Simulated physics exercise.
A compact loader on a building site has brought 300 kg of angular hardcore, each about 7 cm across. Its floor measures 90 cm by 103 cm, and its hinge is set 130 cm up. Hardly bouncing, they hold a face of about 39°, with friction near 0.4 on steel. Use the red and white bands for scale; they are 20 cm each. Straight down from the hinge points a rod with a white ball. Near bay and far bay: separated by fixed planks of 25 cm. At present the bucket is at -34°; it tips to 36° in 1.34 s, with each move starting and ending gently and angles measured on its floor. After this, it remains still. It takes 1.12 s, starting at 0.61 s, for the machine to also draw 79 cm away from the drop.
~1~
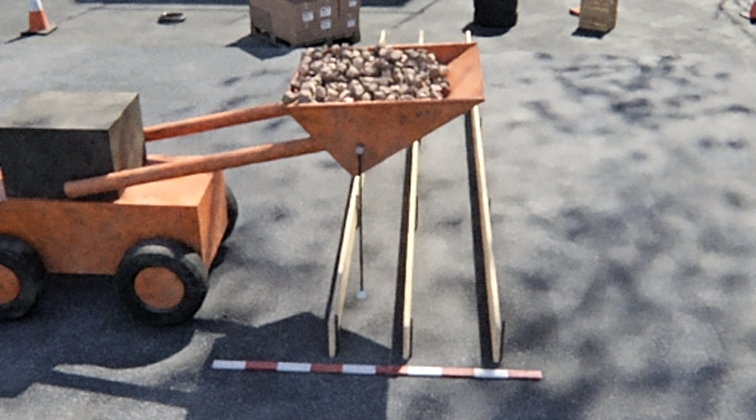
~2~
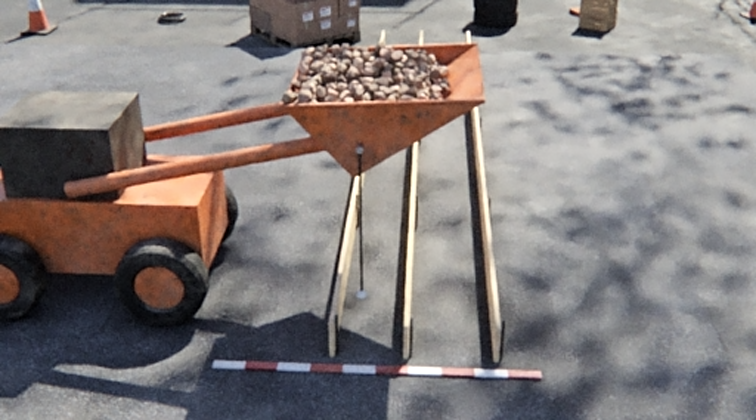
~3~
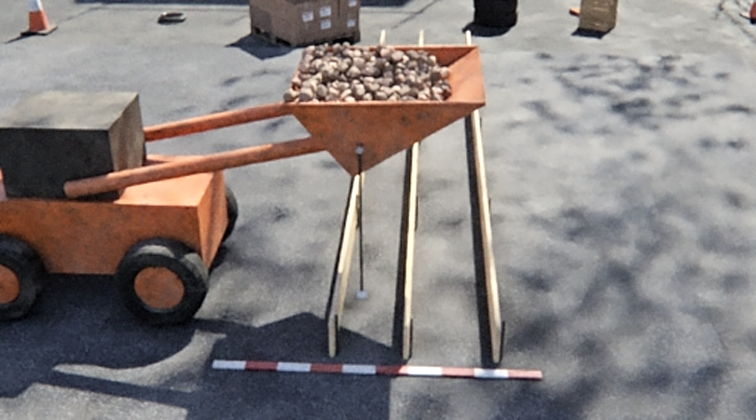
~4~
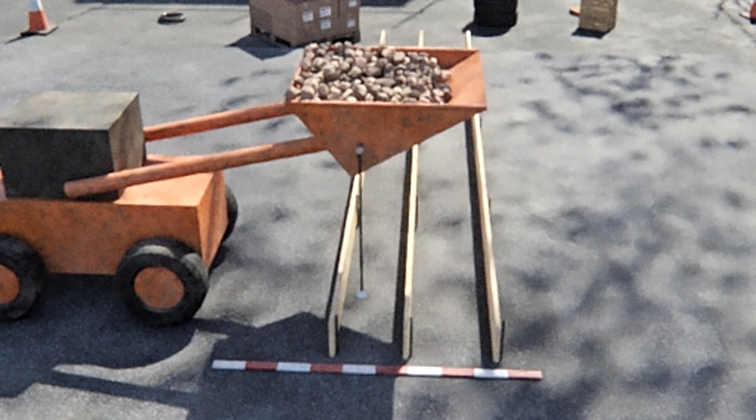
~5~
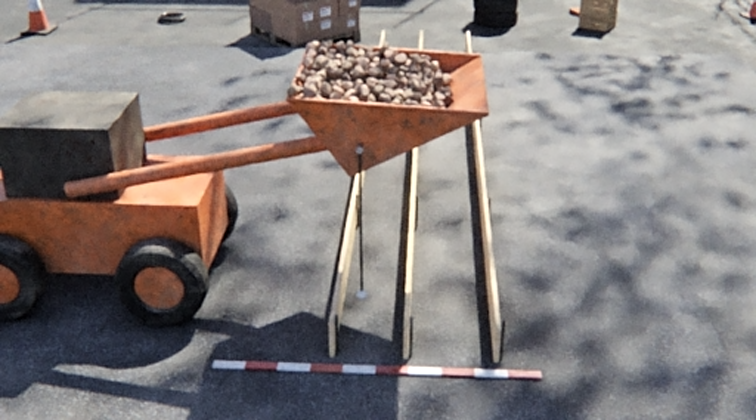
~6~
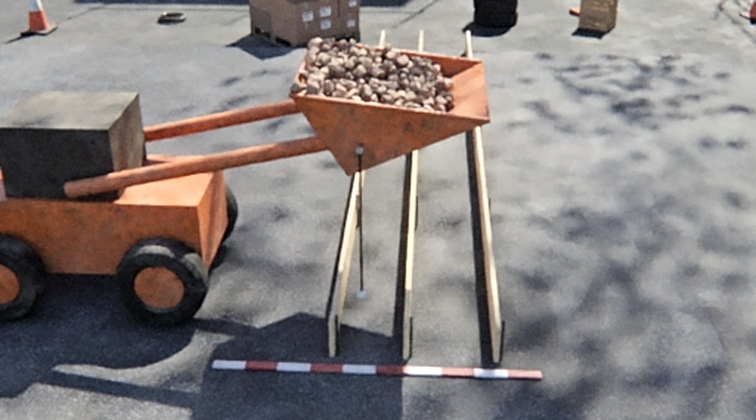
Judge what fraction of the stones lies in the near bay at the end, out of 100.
About 75 out of 100.
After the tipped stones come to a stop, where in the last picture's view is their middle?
Their middle is at about (386, 276).
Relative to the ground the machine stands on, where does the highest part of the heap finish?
The top of the heap ends up around 38 cm above that ground.
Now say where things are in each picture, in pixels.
Lip at (484, 100), floor tilted -34°, highest stones at (367, 55), in the first frame.
Lip at (485, 101), floor tilted -34°, highest stones at (367, 55), in the second frame.
The bucket is at -32°, its lip at (486, 104); the top of the load is at (352, 55), in the third frame.
Lip at (487, 108), floor tilted -30°, highest stones at (343, 55), in the fourth frame.
Lip at (489, 114), floor tilted -27°, highest stones at (320, 54), in the fifth frame.
Lip at (490, 121), floor tilted -24°, highest stones at (319, 49), in the sixth frame.
A little later the floor is at 25°; 96 % in the bucket, 3 % in the far bay; the foremost stones are at (446, 177).
Then the floor is at 36°; 38 % in the bucket, 40 % in the near bay, 22 % in the far bay; the foremost stones are at (464, 282).
Later still the floor is at 36°; 3 % in the bucket, 3 % short of the bays, 70 % in the near bay, 24 % in the far bay; the foremost stones are at (483, 284).
In the end the floor is at 36°; 0 % in the bucket, 1 % short of the bays, 74 % in the near bay, 25 % in the far bay; the foremost stones are at (483, 284).
